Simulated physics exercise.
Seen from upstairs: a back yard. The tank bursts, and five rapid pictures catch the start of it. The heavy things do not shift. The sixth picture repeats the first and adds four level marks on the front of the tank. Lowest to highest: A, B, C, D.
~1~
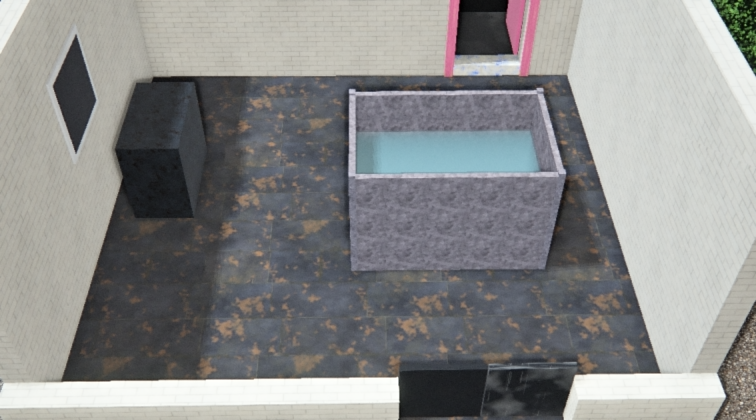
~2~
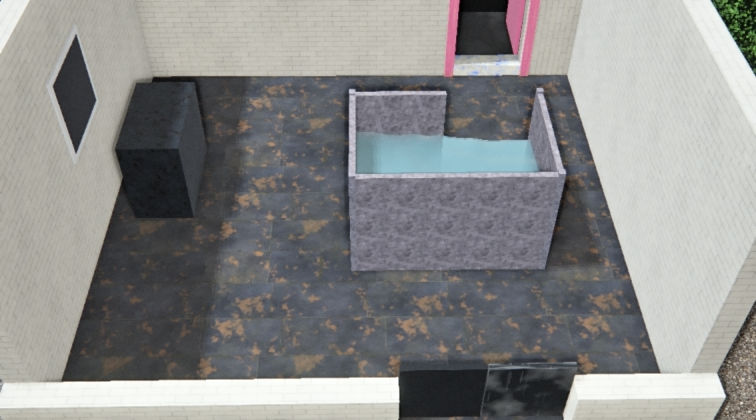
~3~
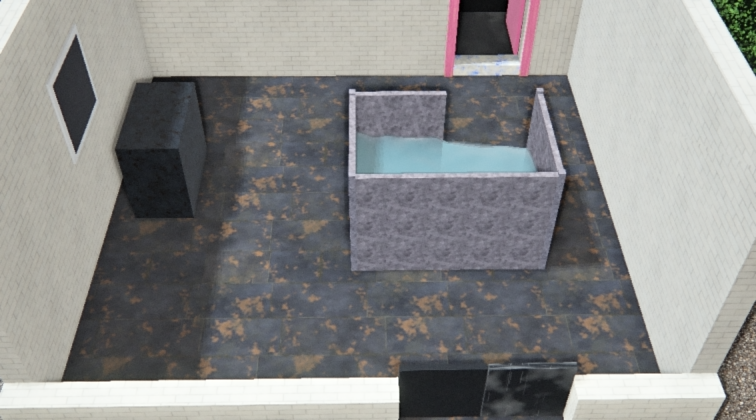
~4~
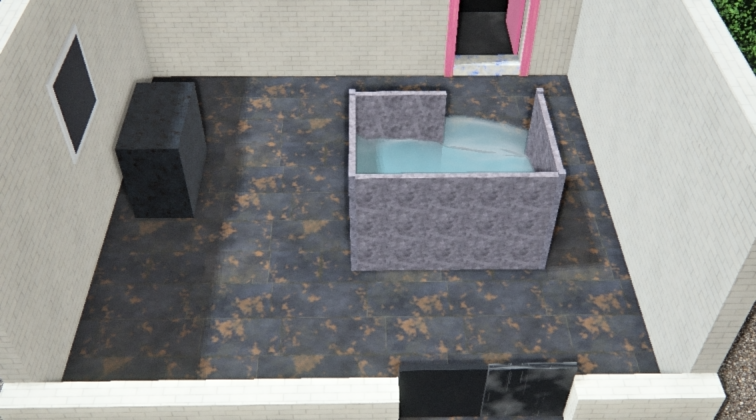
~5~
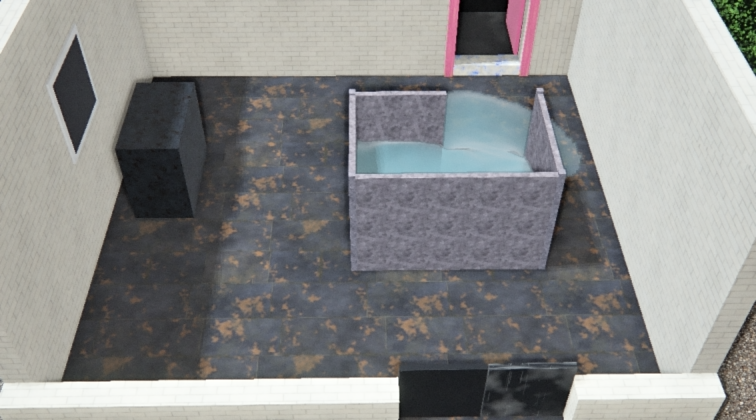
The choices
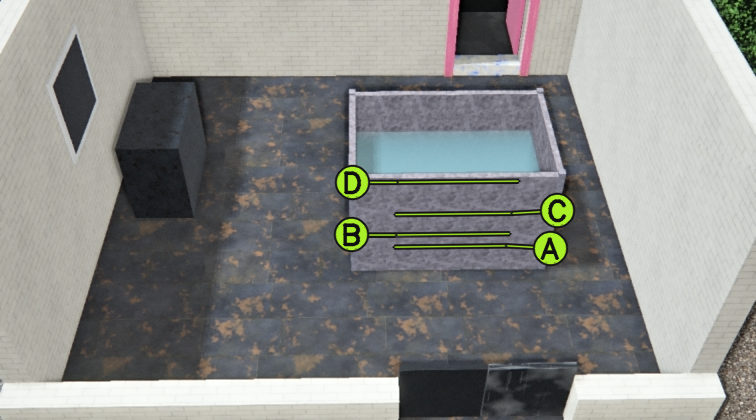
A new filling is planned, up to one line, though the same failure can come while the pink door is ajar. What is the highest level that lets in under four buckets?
A is the one.
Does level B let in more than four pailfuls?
Yes, it does.
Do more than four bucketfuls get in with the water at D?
Yes, it does.
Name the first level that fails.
It is B.
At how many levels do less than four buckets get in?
One.
On the marked copy, A at (451, 246); B at (452, 234); C at (454, 213); D at (457, 181); from the bottom up A, B, C, D.
With A, a splash gets over, under a bucket.
With B, about 8 bucketfuls get in.
With C, dozens of bucketfuls pour in.
With D, dozens of bucketfuls pour in.
